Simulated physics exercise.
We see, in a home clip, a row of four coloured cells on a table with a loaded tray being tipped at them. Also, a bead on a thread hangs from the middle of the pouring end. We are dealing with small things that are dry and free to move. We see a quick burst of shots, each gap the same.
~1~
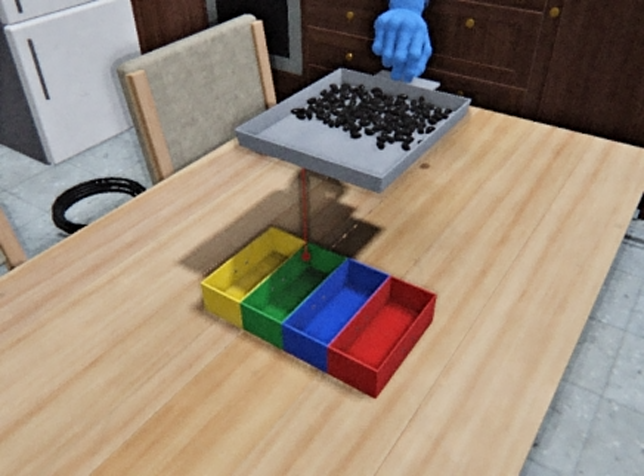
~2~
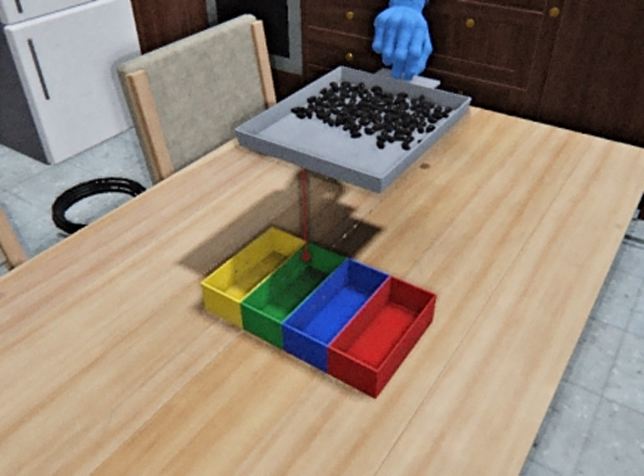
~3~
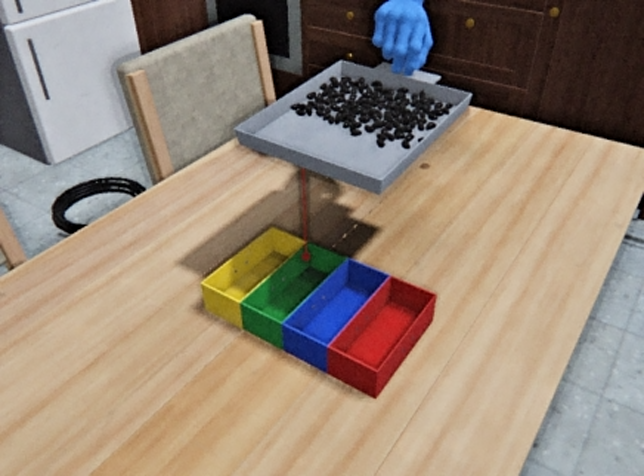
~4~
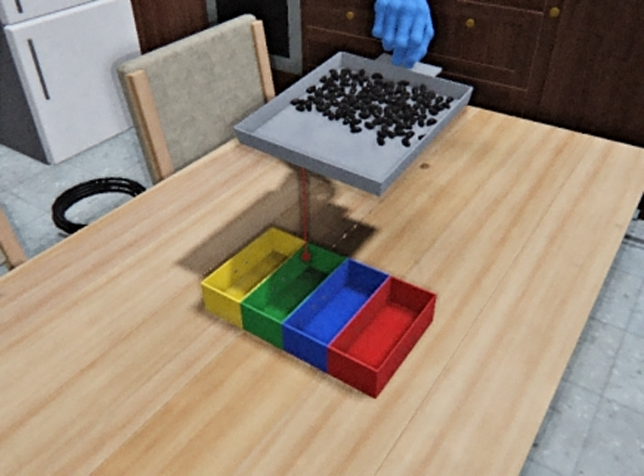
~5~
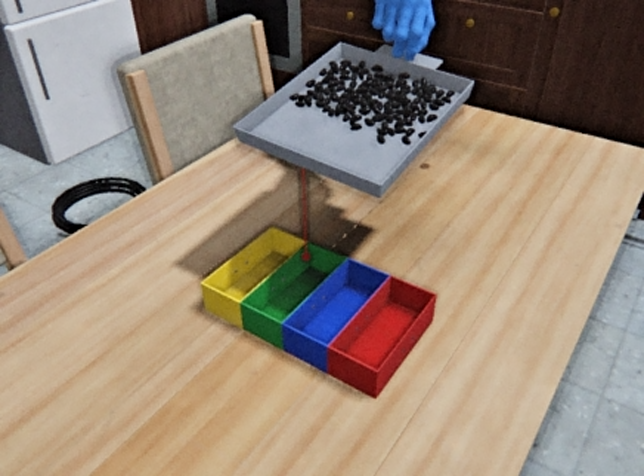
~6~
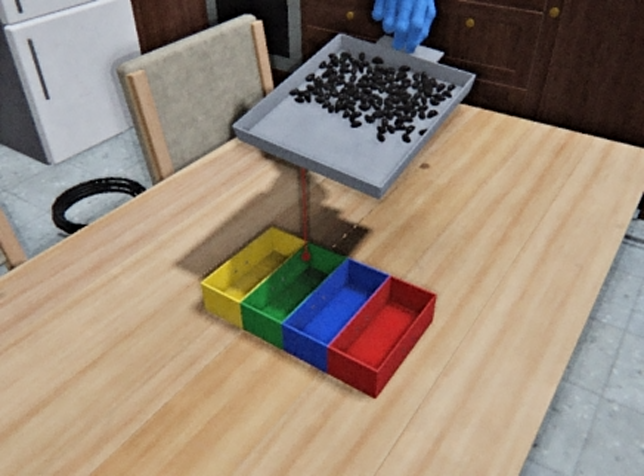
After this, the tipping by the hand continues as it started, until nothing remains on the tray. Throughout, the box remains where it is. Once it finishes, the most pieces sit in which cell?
In the blue cell.
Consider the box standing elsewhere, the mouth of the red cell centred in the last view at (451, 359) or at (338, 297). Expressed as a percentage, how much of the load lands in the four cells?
In turn about 90 and about 70 percent.
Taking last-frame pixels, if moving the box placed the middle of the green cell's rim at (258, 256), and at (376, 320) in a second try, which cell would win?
For the first position it is the red one, and for the second it is the yellow cell.
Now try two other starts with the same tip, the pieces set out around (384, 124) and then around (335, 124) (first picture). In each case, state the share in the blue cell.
In turn 60 and 50 in a hundred.
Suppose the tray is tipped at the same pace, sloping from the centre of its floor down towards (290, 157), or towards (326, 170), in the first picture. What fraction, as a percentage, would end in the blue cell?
The first try gives close to 0 per cent, the second close to 40 per cent.
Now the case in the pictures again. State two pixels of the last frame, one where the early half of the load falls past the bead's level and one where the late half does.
I'd say around (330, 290) at first, then around (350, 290).
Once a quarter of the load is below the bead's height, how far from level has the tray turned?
105 degrees.
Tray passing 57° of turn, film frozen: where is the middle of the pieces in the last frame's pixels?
(356, 132).
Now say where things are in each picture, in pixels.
The first frame shows corners of the pouring end at (238, 129) and (381, 176), level; middle of the load at (366, 113), black beans; bead on its thread at (306, 256); yellow cell at (222, 303); green cell at (262, 323); blue cell at (305, 346); red cell at (352, 370).
The second frame shows corners of the pouring end at (238, 129) and (381, 176), level; middle of the load at (366, 111).
The third frame shows corners of the pouring end at (238, 128) and (380, 178), tipped barely, lowest at the right corner; middle of the load at (367, 108).
The fourth frame shows corners of the pouring end at (237, 127) and (380, 180), tipped a little, lowest at the right corner; middle of the load at (367, 103).
The fifth frame shows corners of the pouring end at (237, 126) and (380, 183), tipped a little, lowest at the right corner; middle of the load at (367, 97).
The sixth frame shows corners of the pouring end at (236, 125) and (380, 185), tipped a little, lowest at the right corner; middle of the load at (367, 92); yellow cell at (222, 303); green cell at (262, 323); blue cell at (305, 346); red cell at (352, 370).
Soon, tray tipped steeply; nearly all on the tray; a stray few falling or outside the box.
A while on, tray tipped right over; nearly all on the tray; a stray few in the red cell; a stray few in the blue cell; a stray few falling or outside the box.
Towards the end, tray tipped past a quarter turn; about two thirds in the blue cell; about a quarter in the red cell; about a quarter in the green cell; a stray few falling or outside the box.
Finally, tray tipped past a quarter turn; about two thirds in the blue cell; about a quarter in the red cell; about a quarter in the green cell; none in the yellow cell; a stray few outside the box.
